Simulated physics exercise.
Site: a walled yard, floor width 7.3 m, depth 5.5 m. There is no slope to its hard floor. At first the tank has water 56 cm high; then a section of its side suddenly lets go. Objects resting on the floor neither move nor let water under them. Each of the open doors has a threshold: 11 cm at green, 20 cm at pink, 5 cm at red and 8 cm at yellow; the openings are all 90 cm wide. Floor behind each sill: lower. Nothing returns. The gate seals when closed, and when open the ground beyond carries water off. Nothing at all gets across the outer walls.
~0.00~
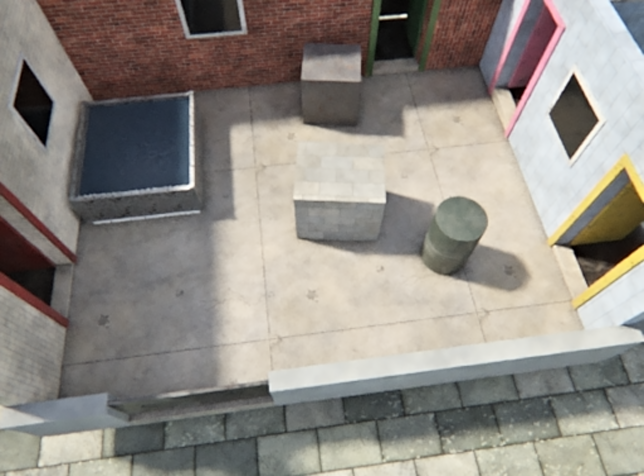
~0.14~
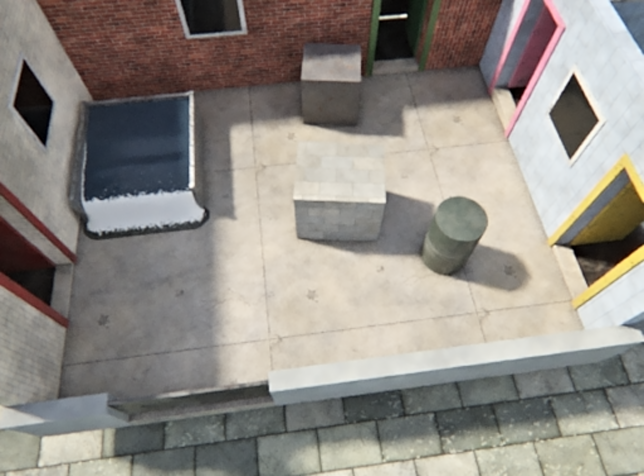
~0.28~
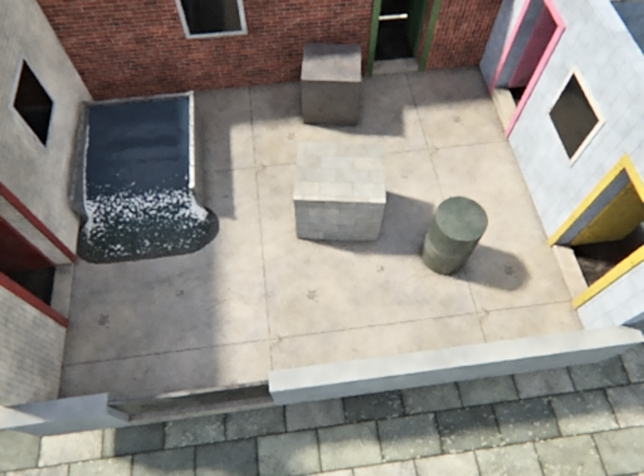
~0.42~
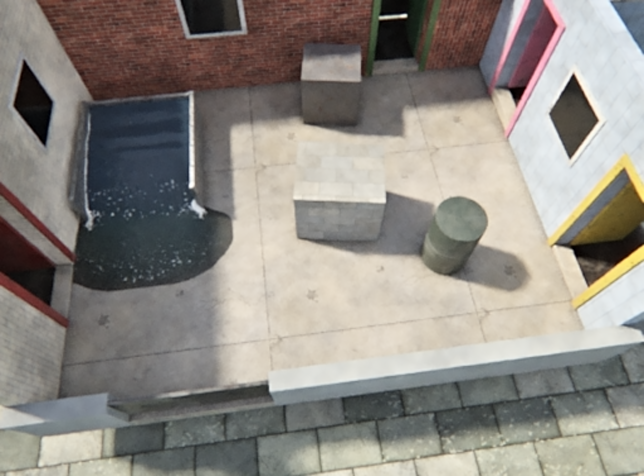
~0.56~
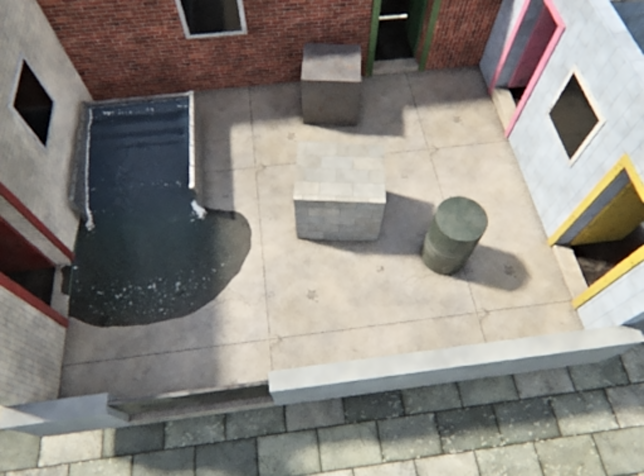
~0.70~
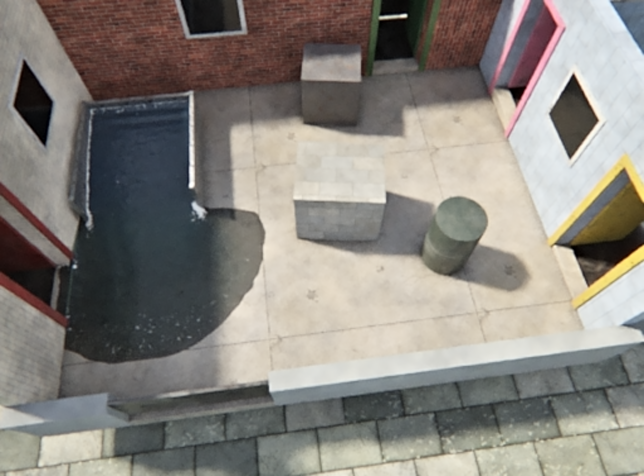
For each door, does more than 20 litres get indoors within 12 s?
As I see it, green door: Beneath the limit, pink door: Beneath the limit, red door: Above the limit, yellow door: Above the limit.
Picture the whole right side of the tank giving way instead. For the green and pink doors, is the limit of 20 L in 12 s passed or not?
So green ends up short of it and pink ends up short of it.
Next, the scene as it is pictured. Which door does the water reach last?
That would be the green door, last of all.
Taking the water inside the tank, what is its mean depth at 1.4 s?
28 cm.
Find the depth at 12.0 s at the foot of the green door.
About 8.5 cm deep.
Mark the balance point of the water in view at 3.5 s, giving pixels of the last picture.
Around (205, 293).
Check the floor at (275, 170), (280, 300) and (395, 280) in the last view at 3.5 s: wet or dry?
First spot not yet wet, second submerged, third submerged.
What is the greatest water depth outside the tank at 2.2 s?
About 38 cm.
After 1.4 s water covers 25 % of the floor and is deepest (38 cm) near (57, 412); green door not reached, pink door not reached, red door 12 cm at the sill, 8 L in, yellow door not reached.
After 2.2 s water covers 30 % of the floor and is deepest (38 cm) near (57, 412); green door not reached, pink door not reached, red door 12 cm at the sill, 31 L in, yellow door not reached.
After 3.5 s water covers 40 % of the floor and is deepest (20 cm) near (57, 412); green door not reached, pink door not reached, red door 12 cm at the sill, 59 L in, yellow door not reached.
After 7.0 s water covers 80 % of the floor and is deepest (14 cm) near (547, 346); green door not reached, pink door 5 cm at the sill, 0 L in, red door 6 cm at the sill, 121 L in, yellow door 13 cm at the sill, 54 L in.
After 12.0 s water covers 95 % of the floor and is deepest (10 cm) near (329, 89); green door 8 cm at the sill, 0 L in, pink door 7 cm at the sill, 0 L in, red door 3 cm at the sill, 123 L in, yellow door 5 cm at the sill, 66 L in.
